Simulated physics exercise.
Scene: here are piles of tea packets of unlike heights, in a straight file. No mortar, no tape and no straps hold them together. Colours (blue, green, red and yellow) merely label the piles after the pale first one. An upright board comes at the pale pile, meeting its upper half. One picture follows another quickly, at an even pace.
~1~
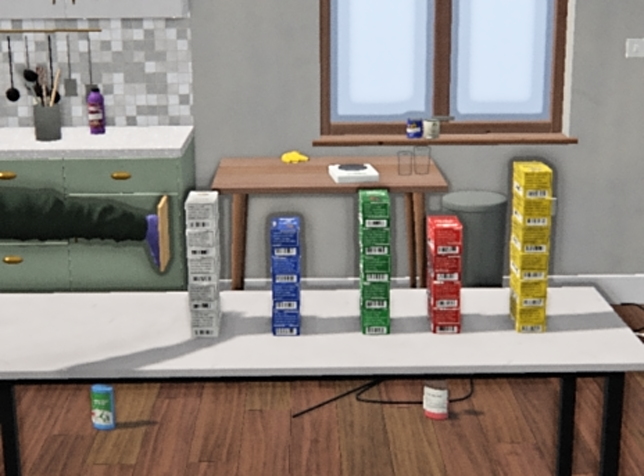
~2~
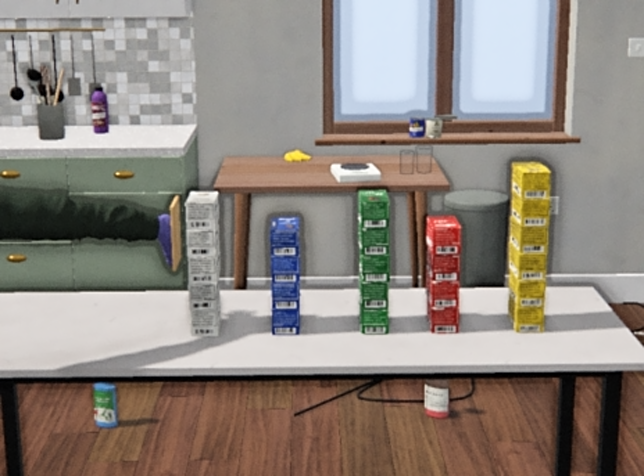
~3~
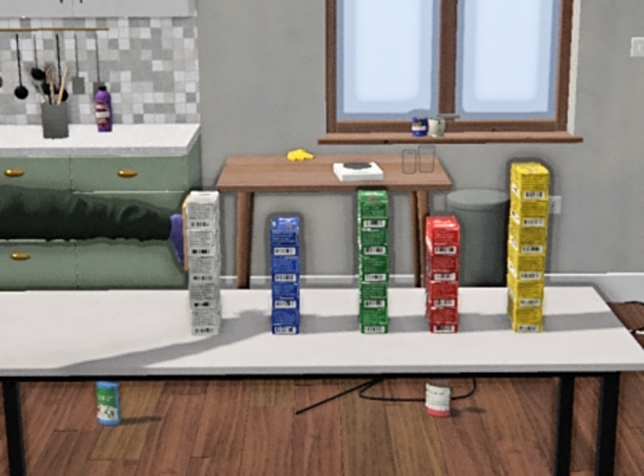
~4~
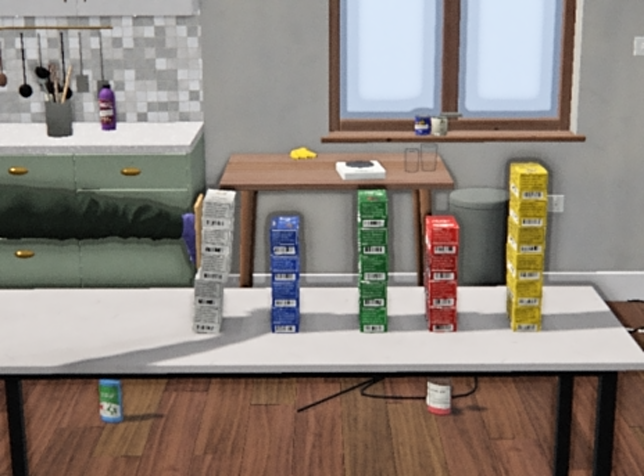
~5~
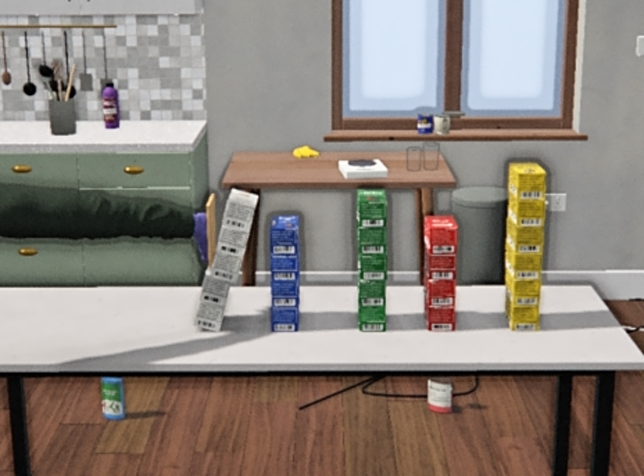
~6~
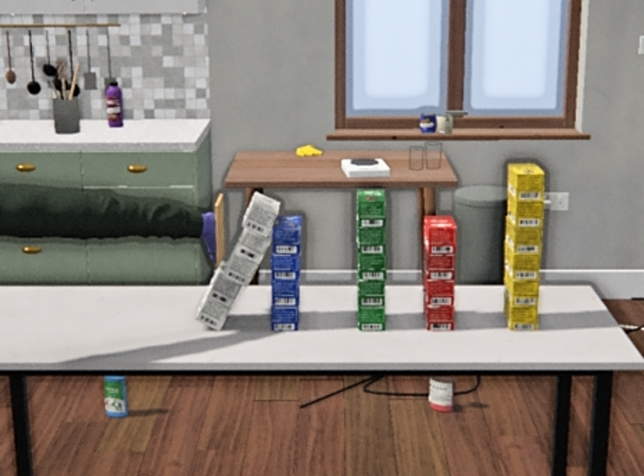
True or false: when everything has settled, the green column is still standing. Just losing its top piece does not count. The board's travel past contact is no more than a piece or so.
False.
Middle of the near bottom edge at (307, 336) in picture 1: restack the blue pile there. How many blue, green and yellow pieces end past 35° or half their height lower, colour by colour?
Blue 3, green 5, yellow 6.
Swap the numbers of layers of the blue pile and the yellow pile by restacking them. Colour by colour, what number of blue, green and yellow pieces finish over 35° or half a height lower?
Per pile: Blue 6; green 5; yellow 4.
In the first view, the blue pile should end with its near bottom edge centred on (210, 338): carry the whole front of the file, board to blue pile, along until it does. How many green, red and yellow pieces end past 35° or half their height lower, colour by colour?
The numbers come out as green 0, then red 0, then yellow 0.
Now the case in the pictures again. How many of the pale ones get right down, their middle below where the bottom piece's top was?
The pale count is 2.
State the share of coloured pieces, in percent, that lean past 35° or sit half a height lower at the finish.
Around 95 %.
Soon, 5 of the pale pile down; none of the 5 green packets down (1 of 19 in all colours); top green packet unmoved; top blue packet tipped clearly, half its height lower.
A while on, 5 of the pale pile down; 5 of the 5 green packets down (9 of 19 in all colours); top green packet tipped steeply, some two heights lower; top blue packet tipped well over, some two heights lower.
Towards the end, 5 of the pale pile down; 5 of the 5 green packets down (18 of 19 in all colours); top green packet tipped well over, some two heights lower; top yellow packet on its side.
Finally, 5 of the pale pile down; 5 of the 5 green packets down (18 of 19 in all colours); top green packet tipped well over, some two heights lower; top yellow packet upside down. Seen by the last camera, middles, top green packet near (418, 265).
